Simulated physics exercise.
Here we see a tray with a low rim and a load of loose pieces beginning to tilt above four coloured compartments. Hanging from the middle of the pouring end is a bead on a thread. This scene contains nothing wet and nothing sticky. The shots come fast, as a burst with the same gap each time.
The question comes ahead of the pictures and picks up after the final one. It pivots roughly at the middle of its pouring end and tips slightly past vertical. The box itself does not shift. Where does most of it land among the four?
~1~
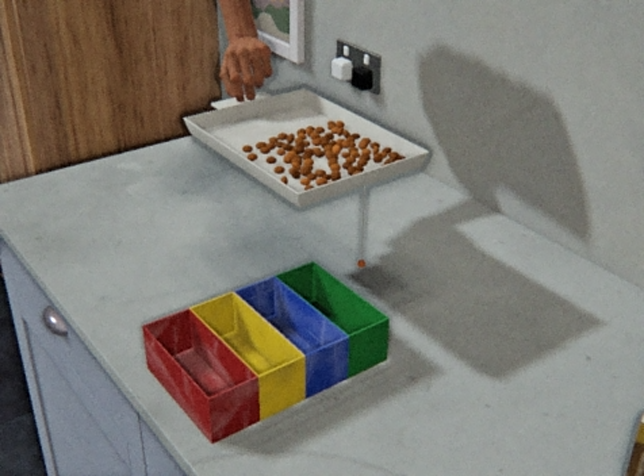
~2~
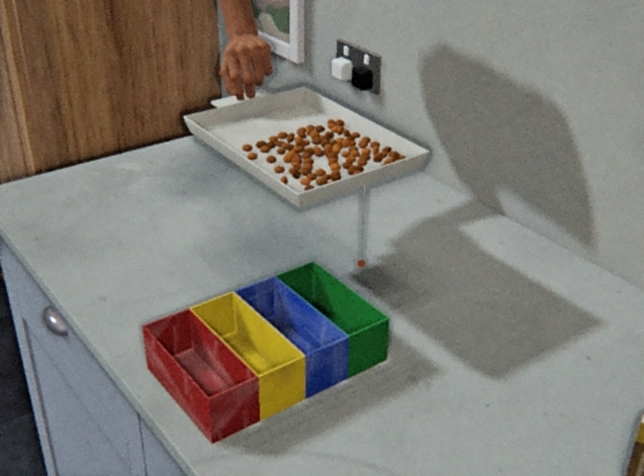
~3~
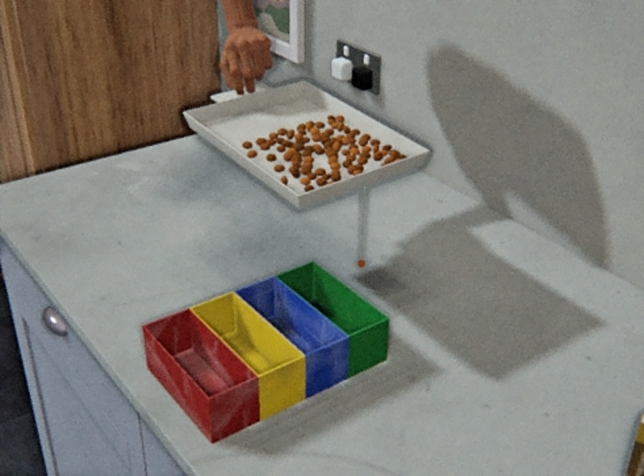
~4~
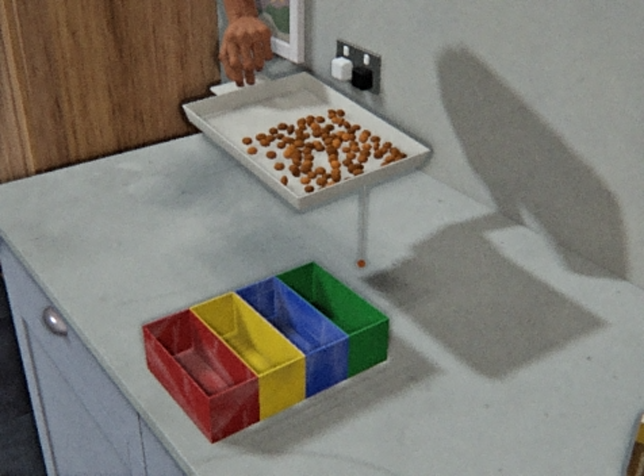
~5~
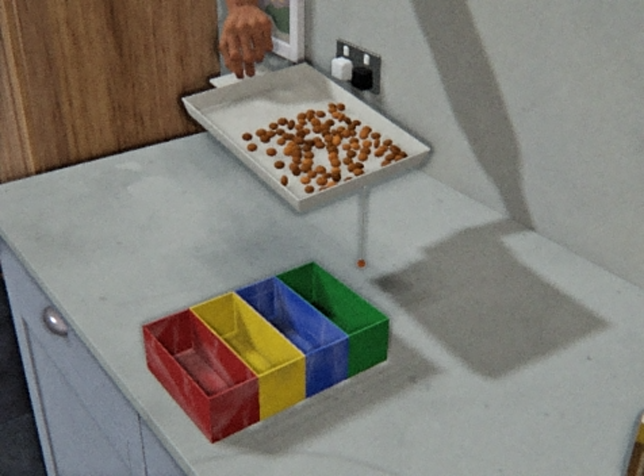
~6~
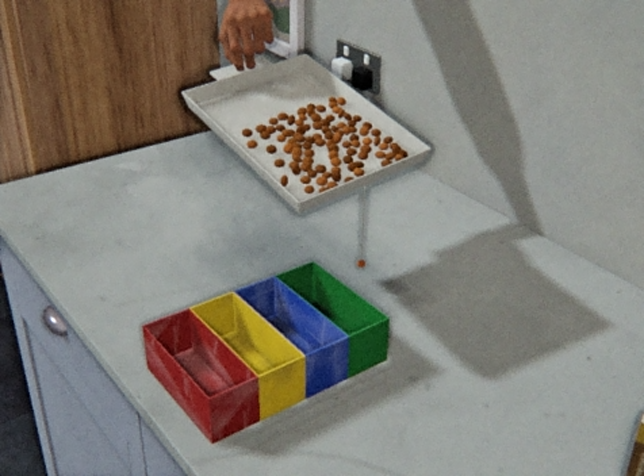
Most of it lands in the green cell.
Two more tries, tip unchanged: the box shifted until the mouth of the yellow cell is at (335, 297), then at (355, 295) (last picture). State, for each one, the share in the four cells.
Close to 100 %, followed by close to 100 %.
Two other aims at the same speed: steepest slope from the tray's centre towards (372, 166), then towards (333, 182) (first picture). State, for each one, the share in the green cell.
So it's 0 percent with the first slope and 40 percent with the other.
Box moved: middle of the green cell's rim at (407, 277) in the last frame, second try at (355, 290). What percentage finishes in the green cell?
First position: Some 0 %; second position: Some 30 %.
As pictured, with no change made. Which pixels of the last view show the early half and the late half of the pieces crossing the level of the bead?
I'd place the first part at (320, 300) and the rest at (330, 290).
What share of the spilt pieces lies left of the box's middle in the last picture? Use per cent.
That would be roughly 0 per cent.
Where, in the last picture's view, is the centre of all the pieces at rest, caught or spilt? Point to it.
Resting centre, last picture - approx. (333, 342).
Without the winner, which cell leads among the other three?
Rank two - the blue one.
Just after the last frame, tray tipped steeply; almost all on the tray; just a few in the blue cell; just a few falling or outside the box.
A moment on, tray tipped right over; roughly half on the tray; about a tenth in the blue cell; about a tenth in the green cell; roughly a quarter falling or outside the box.
Further on, tray tipped past a quarter turn; roughly half in the green cell; roughly a quarter in the blue cell; just a few in the yellow cell; roughly a quarter falling or outside the box.
When it is over, tray tipped past a quarter turn; roughly half in the green cell; roughly a quarter in the blue cell; just a few in the yellow cell; not one in the red cell; roughly a quarter outside the box.
